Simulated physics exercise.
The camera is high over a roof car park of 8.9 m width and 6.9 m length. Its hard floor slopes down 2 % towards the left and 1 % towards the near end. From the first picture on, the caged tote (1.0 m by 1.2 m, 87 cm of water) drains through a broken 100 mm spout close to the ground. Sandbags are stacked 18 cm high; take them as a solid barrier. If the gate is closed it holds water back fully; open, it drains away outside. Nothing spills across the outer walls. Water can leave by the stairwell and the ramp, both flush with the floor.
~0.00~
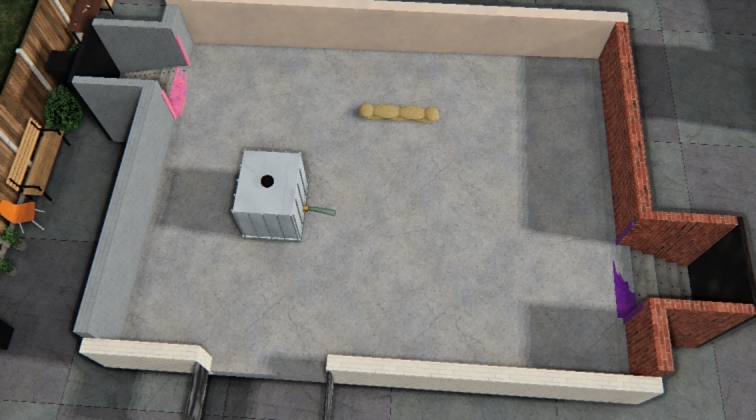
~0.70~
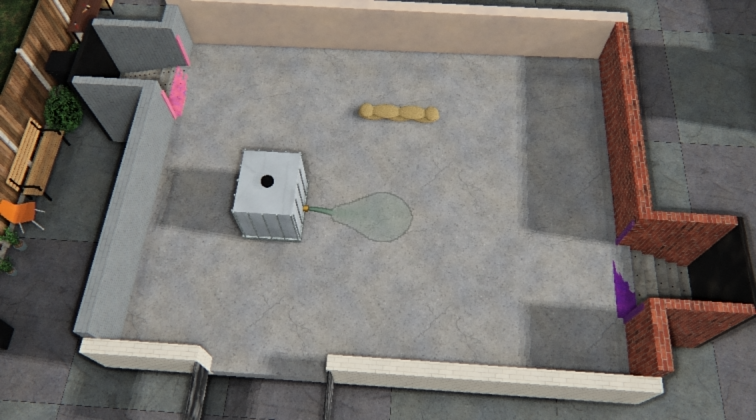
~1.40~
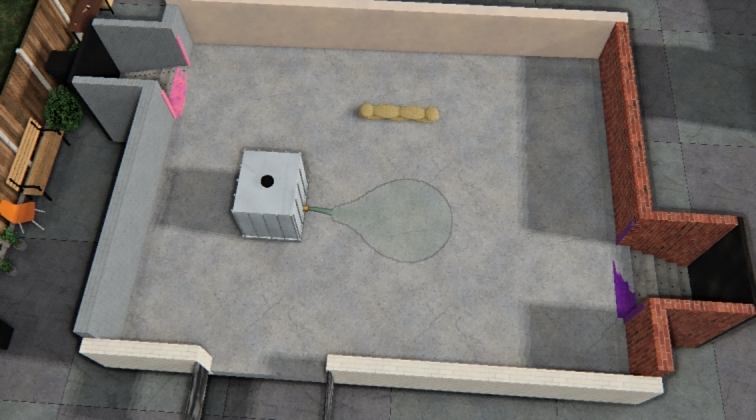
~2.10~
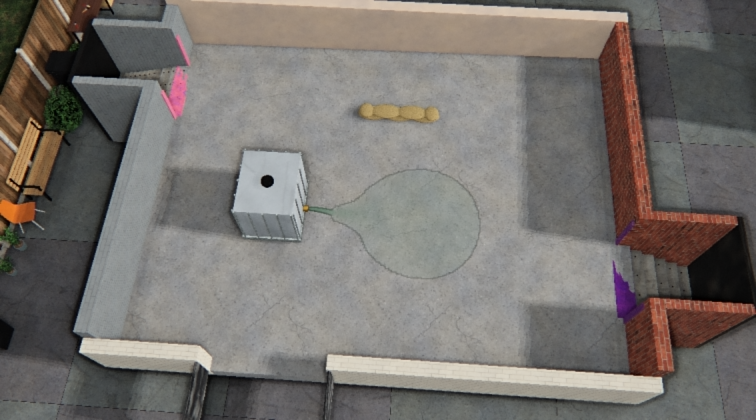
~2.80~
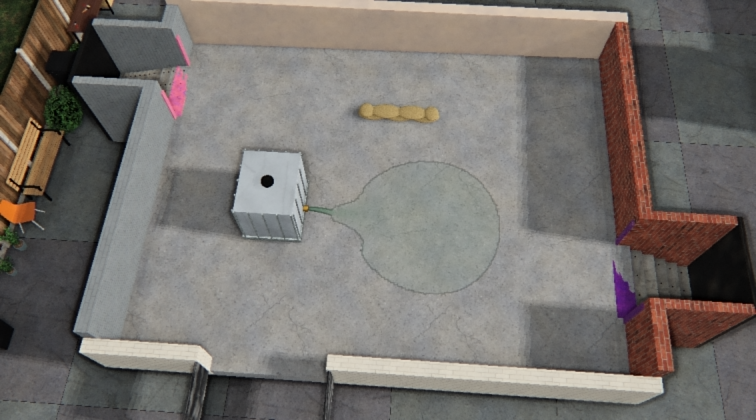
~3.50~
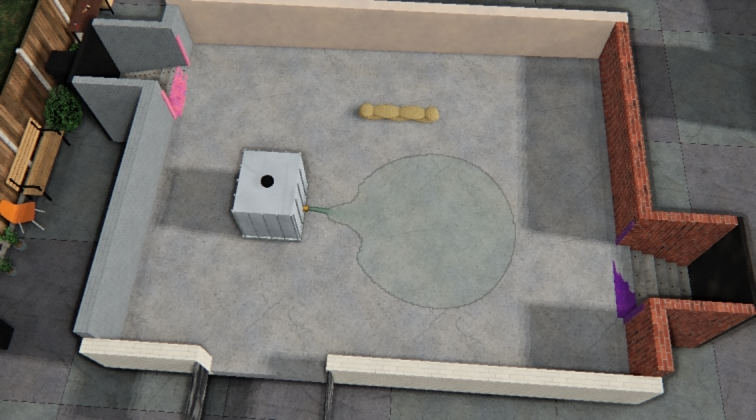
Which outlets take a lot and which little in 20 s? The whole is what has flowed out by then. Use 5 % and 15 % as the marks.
The gateway takes from 5 to 15 %; the stairwell (marked purple) takes not even 5 %; the down ramp (marked pink) takes under 5 %.
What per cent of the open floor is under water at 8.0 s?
Some 25 per cent of it.
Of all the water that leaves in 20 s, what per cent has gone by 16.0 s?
About 45 per cent.
After 5.0 s water covers 15 % of the floor and is deepest (6 cm) near (337, 214); gone so far, the gateway 0 %, the stairwell (marked purple) 0 %, the down ramp (marked pink) 0 %.
After 8.0 s water covers 25 % of the floor and is deepest (6 cm) near (337, 214); gone so far, the gateway 0 %, the stairwell (marked purple) 0 %, the down ramp (marked pink) 0 %.
After 12.0 s water covers 30 % of the floor and is deepest (5 cm) near (337, 214); gone so far, the gateway 1 %, the stairwell (marked purple) 0 %, the down ramp (marked pink) 0 %.
After 16.0 s water covers 40 % of the floor and is deepest (5 cm) near (337, 214); gone so far, the gateway 5 %, the stairwell (marked purple) 0 %, the down ramp (marked pink) 0 %.
After 20.0 s water covers 45 % of the floor and is deepest (6 cm) near (119, 350); gone so far, the gateway 10 %, the stairwell (marked purple) 0 %, the down ramp (marked pink) 0 %.
